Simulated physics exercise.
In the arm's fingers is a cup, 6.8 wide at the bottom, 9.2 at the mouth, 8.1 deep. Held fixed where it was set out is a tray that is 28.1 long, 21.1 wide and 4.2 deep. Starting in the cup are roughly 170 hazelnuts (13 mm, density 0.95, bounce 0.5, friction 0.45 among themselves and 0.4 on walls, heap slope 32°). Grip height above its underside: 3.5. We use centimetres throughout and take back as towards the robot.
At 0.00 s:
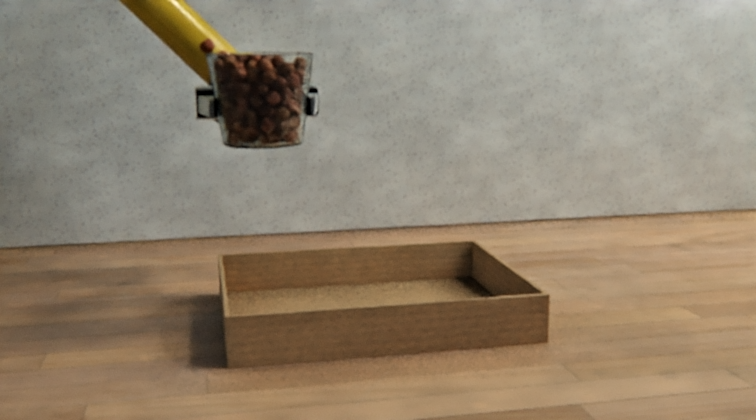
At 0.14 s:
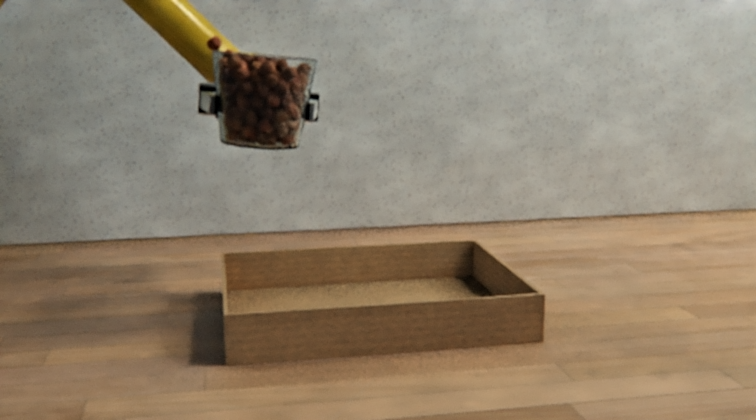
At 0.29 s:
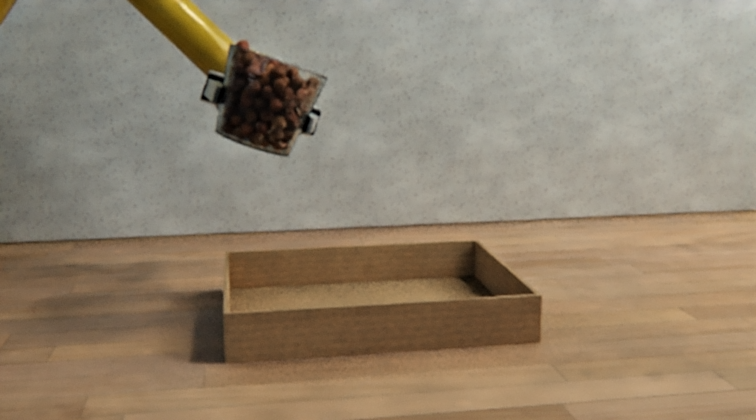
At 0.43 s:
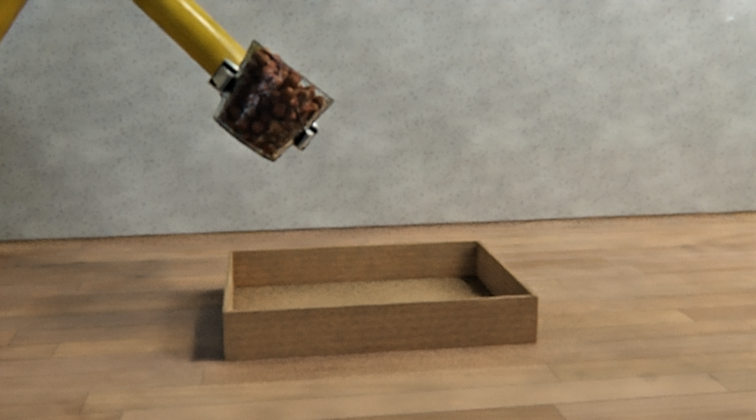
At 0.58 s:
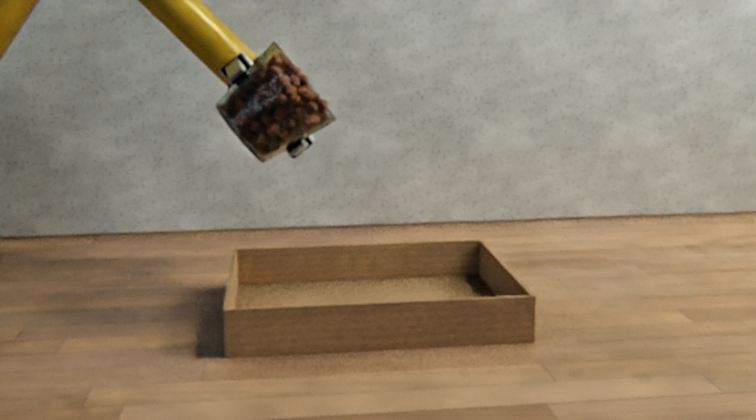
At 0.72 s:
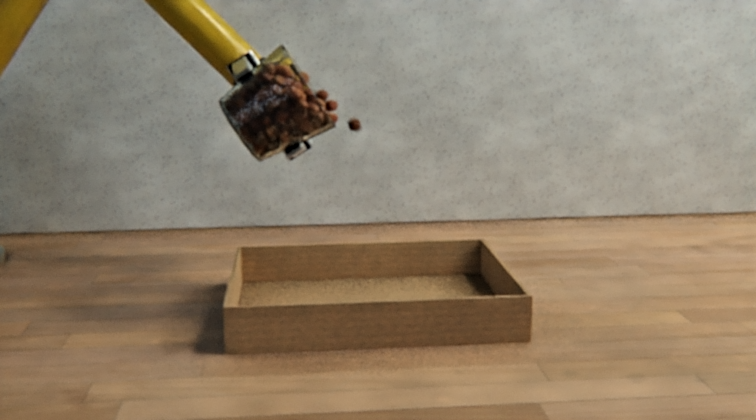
We see a yellow arm holding a clear cup heaped with small brown nuts above a shallow wooden tray; the arm tilts the cup steeply to the right, the nuts shift toward the rim, and one leaves the cup.
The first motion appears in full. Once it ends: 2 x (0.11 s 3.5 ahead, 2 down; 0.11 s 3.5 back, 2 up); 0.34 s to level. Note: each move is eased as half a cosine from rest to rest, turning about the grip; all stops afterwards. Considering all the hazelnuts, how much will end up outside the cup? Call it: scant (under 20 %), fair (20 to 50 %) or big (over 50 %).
Fair; 20 to 50 %.
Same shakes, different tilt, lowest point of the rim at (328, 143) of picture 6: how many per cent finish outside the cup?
65 percent or so.
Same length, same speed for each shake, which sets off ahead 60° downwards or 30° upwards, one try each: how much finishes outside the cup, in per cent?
Estimates, in order: 15 % then 60 %.
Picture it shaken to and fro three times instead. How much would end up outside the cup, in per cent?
Expected share: About 40 %.
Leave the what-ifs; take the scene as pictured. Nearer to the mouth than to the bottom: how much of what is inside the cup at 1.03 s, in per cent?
Close to 50 in a hundred.
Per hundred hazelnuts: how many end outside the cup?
Roughly 30 percent.
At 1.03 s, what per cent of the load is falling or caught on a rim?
About 9 per cent.
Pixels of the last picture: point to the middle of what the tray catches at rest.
Near (420, 297).
By 1.03 s, tilted 58° forward, highest piece 22 above the table; 138 in the cup, 15 in the tray, 15 in flight or on a rim.
By 1.34 s, tilted 25° forward, highest piece 24 above the table; 117 in the cup, 48 in the tray, 3 in flight or on a rim.
By 1.70 s, level, highest piece 26 above the table; 117 in the cup, 50 in the tray, 1 on the table or floor.
By 2.75 s, level, highest piece 26 above the table; 117 in the cup, 50 in the tray, 1 on the table or floor.
Final count, 117 in the cup, 50 in the tray, 1 on the table or floor. That is 30 % outside the cup.
